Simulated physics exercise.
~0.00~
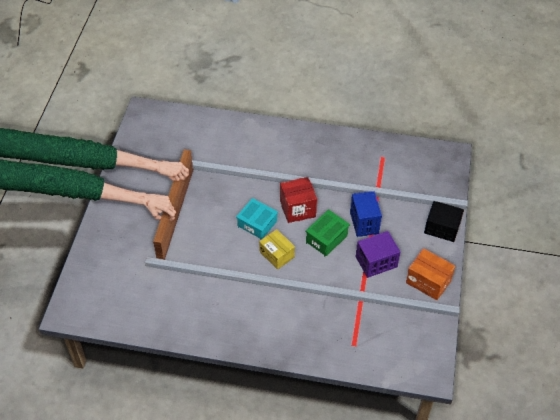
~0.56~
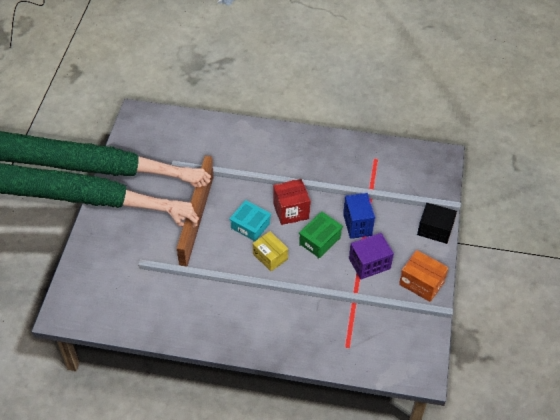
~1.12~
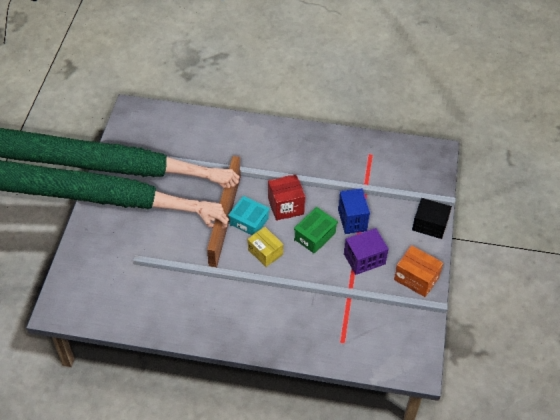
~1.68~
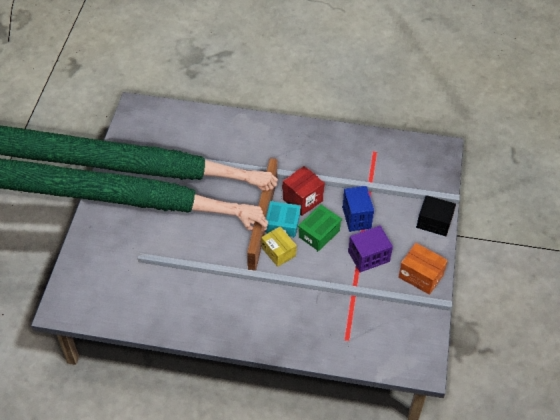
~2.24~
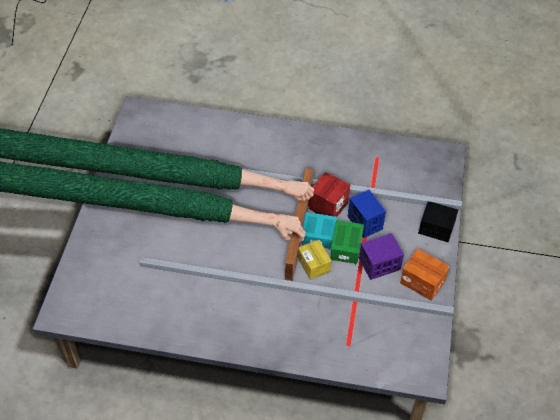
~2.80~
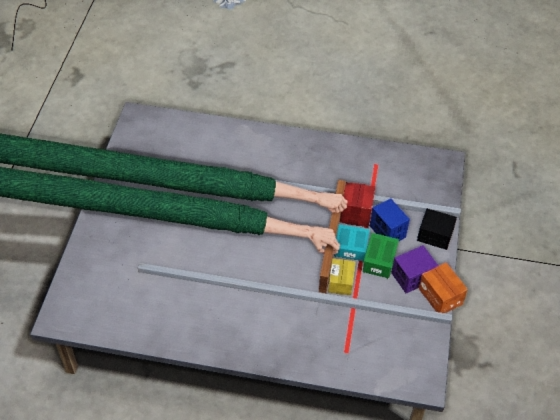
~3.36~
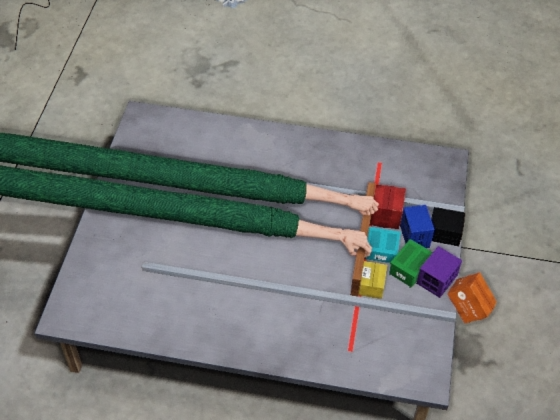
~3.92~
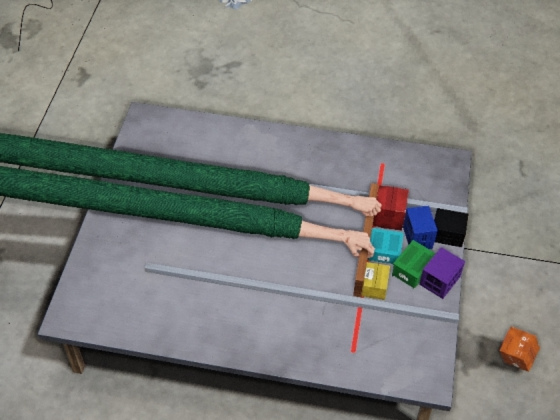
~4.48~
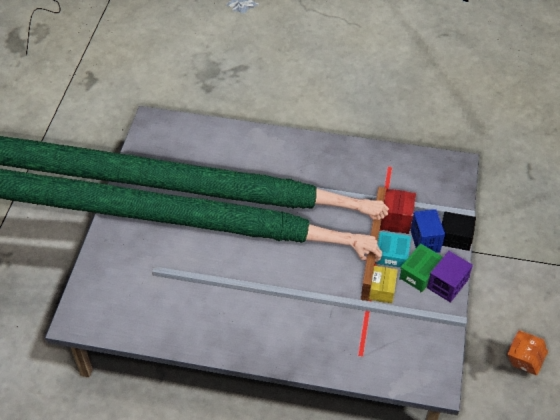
The clip shows two green-sleeved arms pushing a plank rightward across a gray table, gathering colorful crates and boxes together until the plank reaches a red line. The orange box tips off the right end onto the floor, while the others remain bunched on the table.
